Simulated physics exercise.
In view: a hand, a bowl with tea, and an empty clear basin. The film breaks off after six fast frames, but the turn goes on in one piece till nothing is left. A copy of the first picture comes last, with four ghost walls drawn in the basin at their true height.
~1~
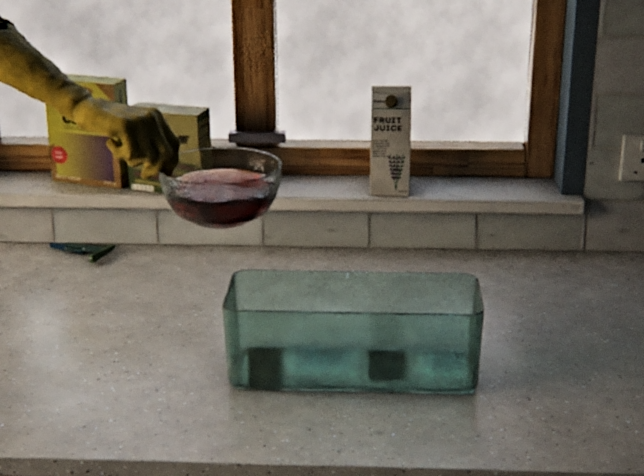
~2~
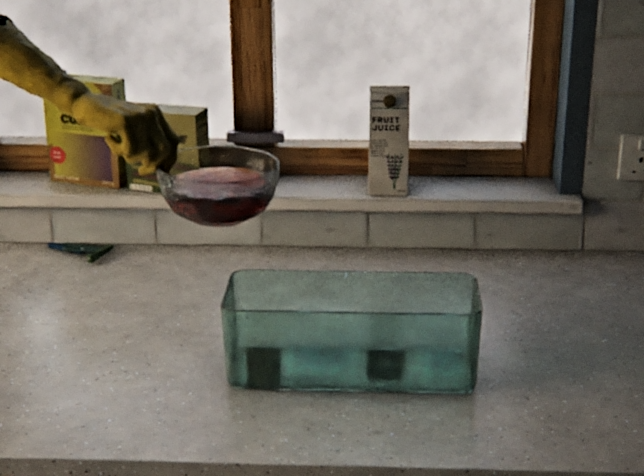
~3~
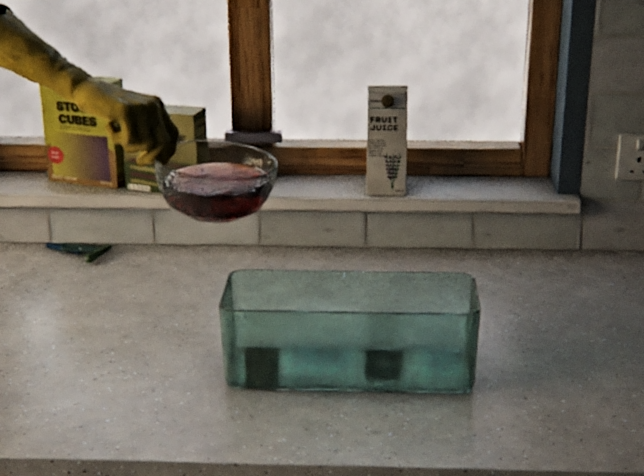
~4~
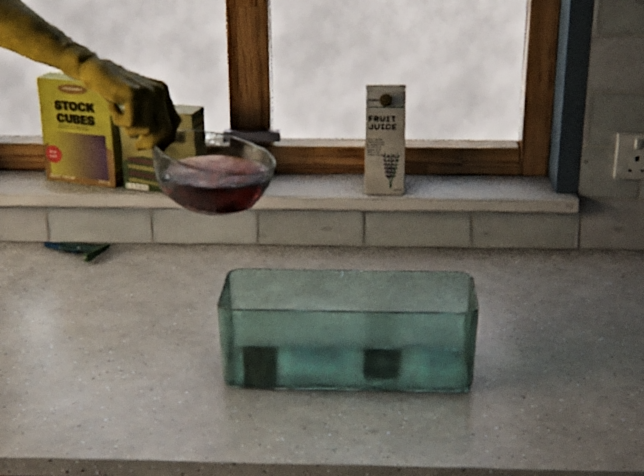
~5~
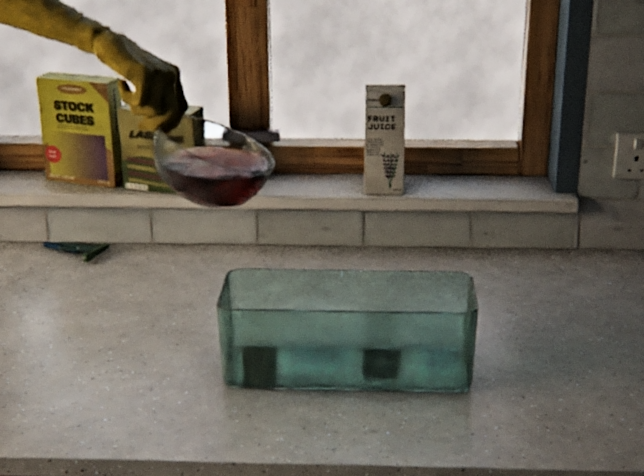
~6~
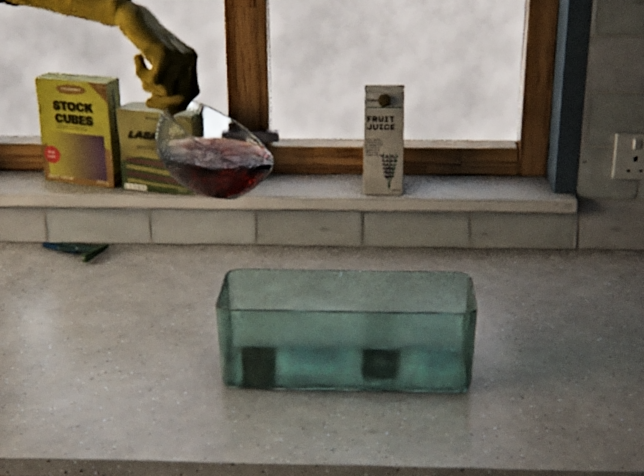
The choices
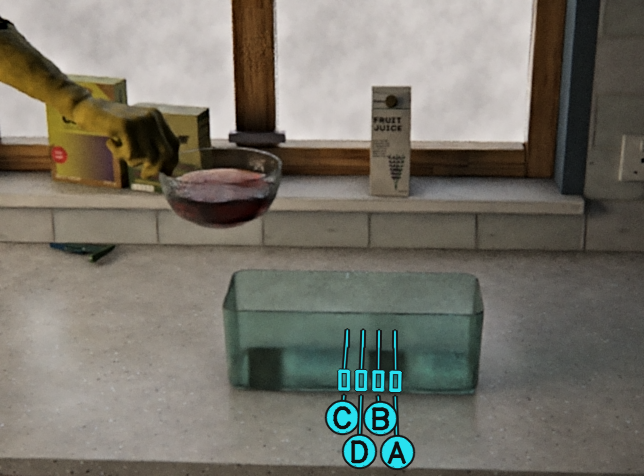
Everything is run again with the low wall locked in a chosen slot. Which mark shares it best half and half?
B.
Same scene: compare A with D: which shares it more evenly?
That is slot D.
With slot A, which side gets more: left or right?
The left side.
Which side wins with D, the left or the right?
The right side.
On the marked copy, A at (395, 396); B at (378, 396); C at (343, 395); D at (361, 395).
With A, about 79 % ends left of the wall and 19 % right of it.
With B, about 50 % ends left of the wall and 48 % right of it.
With C, about 18 % ends left of the wall and 80 % right of it.
With D, about 30 % ends left of the wall and 68 % right of it.
